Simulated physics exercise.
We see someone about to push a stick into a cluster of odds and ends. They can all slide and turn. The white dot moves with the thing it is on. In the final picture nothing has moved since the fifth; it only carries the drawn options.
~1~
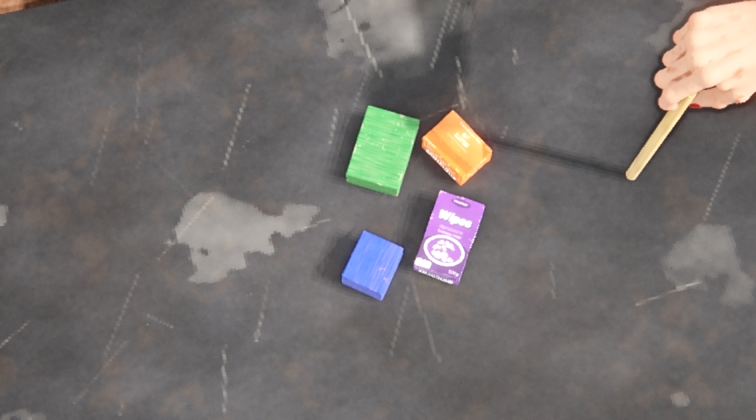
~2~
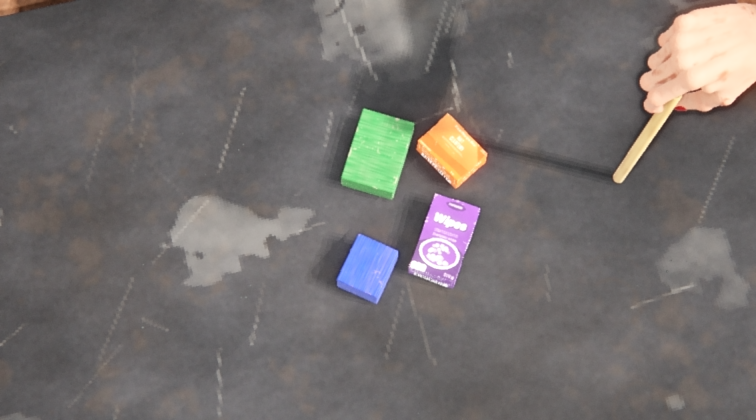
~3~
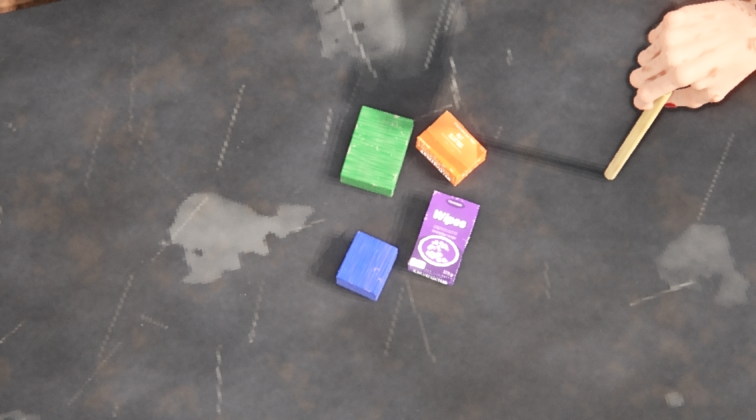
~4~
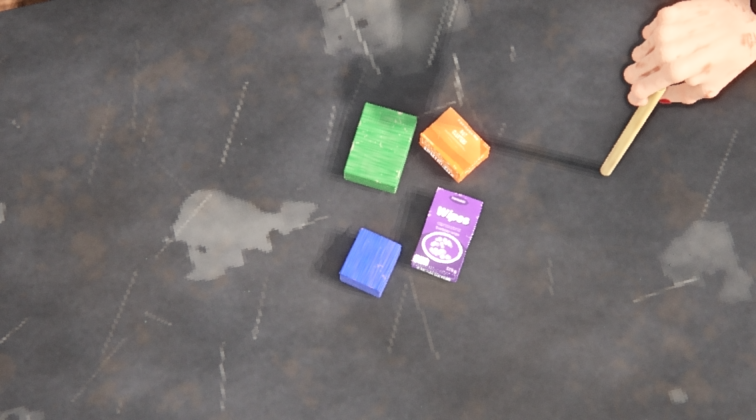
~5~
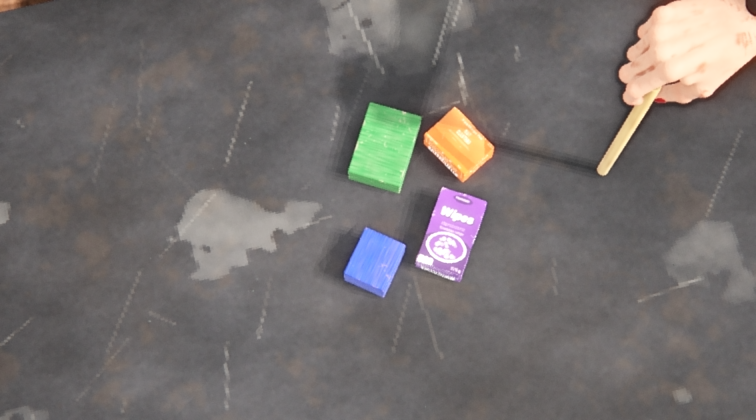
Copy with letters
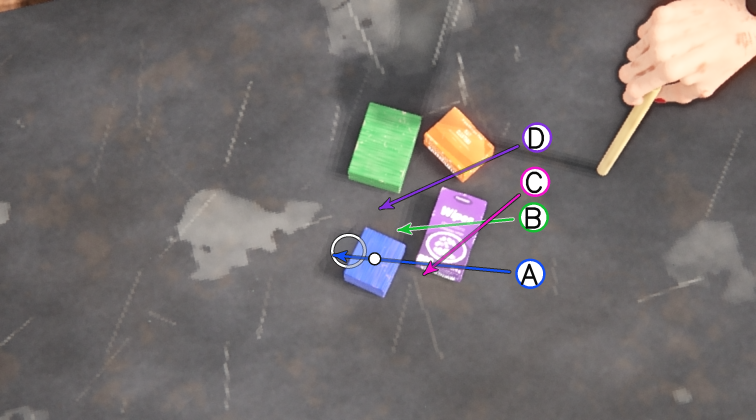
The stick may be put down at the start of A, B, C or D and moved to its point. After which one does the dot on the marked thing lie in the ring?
C is the one.
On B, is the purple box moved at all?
Yes.
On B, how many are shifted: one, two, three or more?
It moves two.
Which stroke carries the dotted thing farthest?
Stroke A.
On the marked copy, A from (509, 272) to (334, 255); B from (513, 219) to (398, 230); C from (519, 195) to (424, 274); D from (518, 146) to (380, 208); the ring at (349, 251); the white dot at (375, 258).
With C. Early on, foot of the stick (485, 224); blue block (375, 263).
Further on, foot of the stick (451, 252); blue block (367, 262); purple box (425, 233).
At the end, foot of the stick (424, 274); blue block (349, 258); purple box (412, 233); the dot on the blue block is in the ring.
As for the rest, A leaves the dotted thing at (306, 257); B leaves the dotted thing at (348, 288); D leaves the dotted thing at (375, 263).
